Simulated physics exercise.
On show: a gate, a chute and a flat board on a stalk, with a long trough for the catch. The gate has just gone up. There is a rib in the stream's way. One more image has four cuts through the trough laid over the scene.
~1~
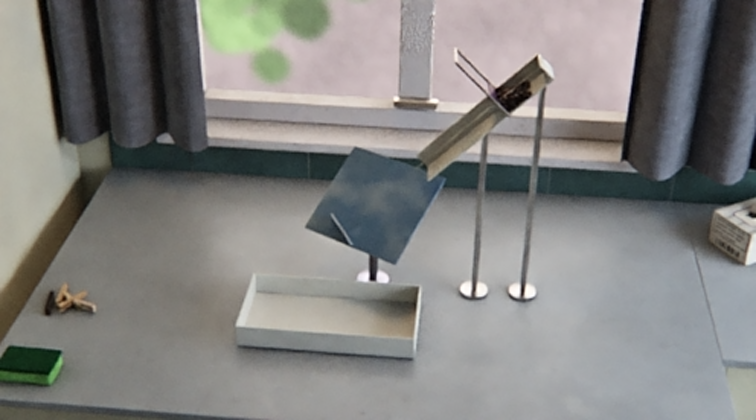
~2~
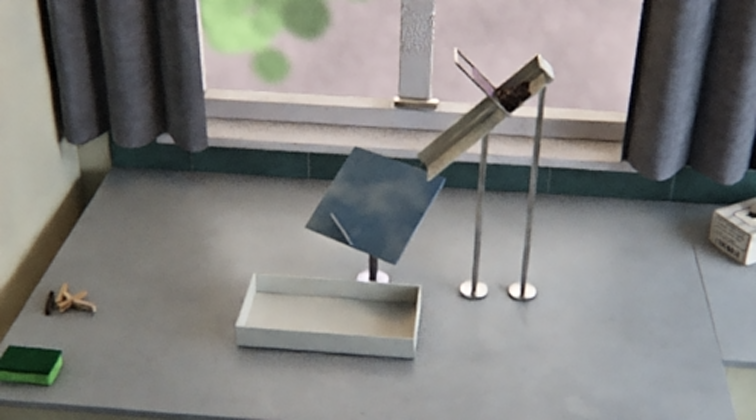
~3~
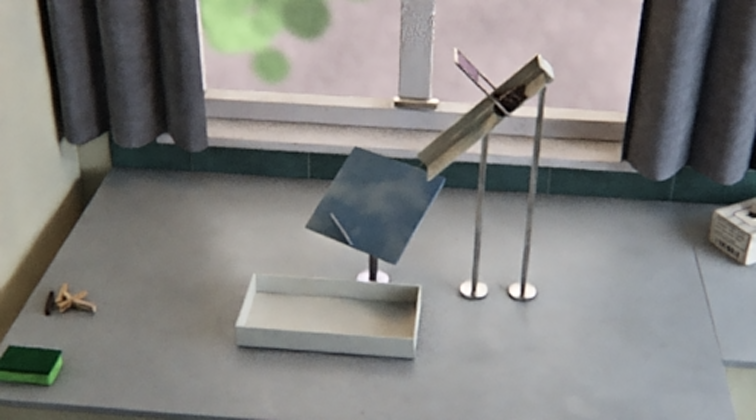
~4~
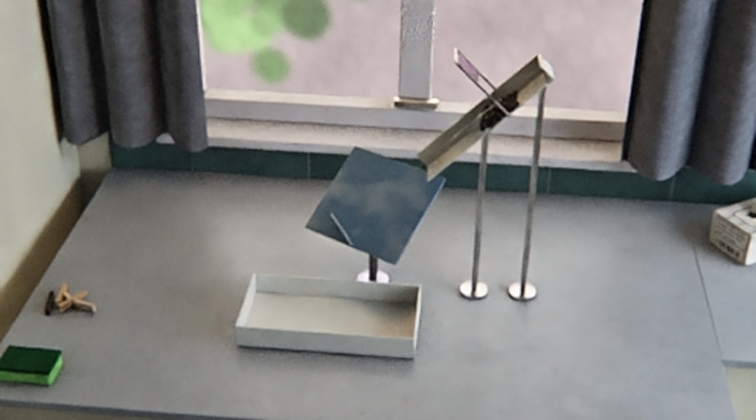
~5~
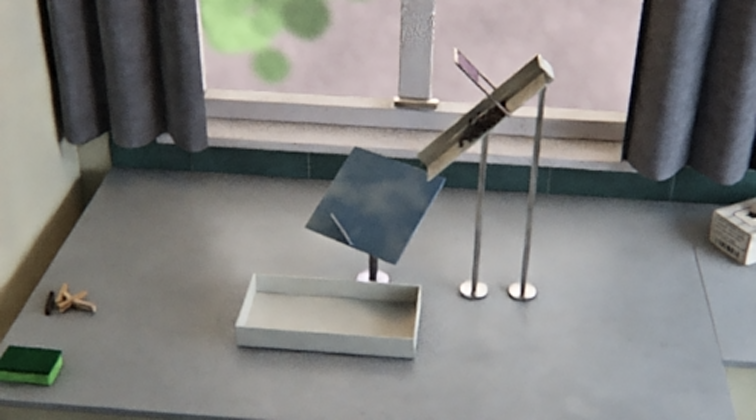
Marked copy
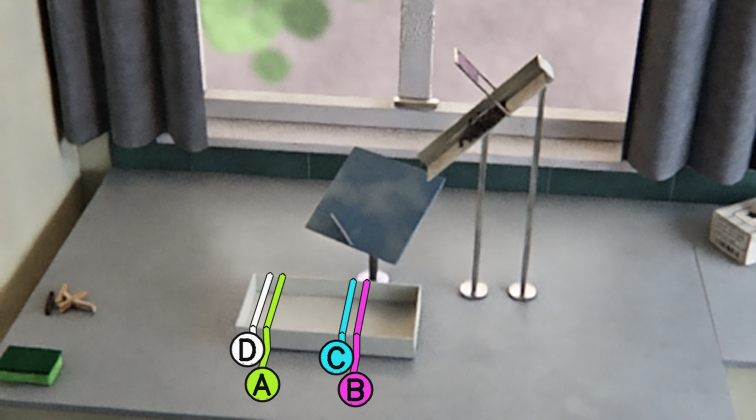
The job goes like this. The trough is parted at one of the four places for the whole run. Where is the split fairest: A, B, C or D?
Line C does it best.
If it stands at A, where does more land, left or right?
The right side.
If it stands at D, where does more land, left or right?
The right side.
On the marked copy, line A crosses the front rim at (266, 328); line B crosses the front rim at (356, 335); line C crosses the front rim at (342, 334); line D crosses the front rim at (253, 327).
For line A, of what is caught, a small part on the left of the divider, most on the right.
For line B, of what is caught, nearly all on the left of the divider, a small part on the right.
For line C, of what is caught, about half on the left of the divider, about half on the right.
For line D, of what is caught, none on the left of the divider, all on the right.
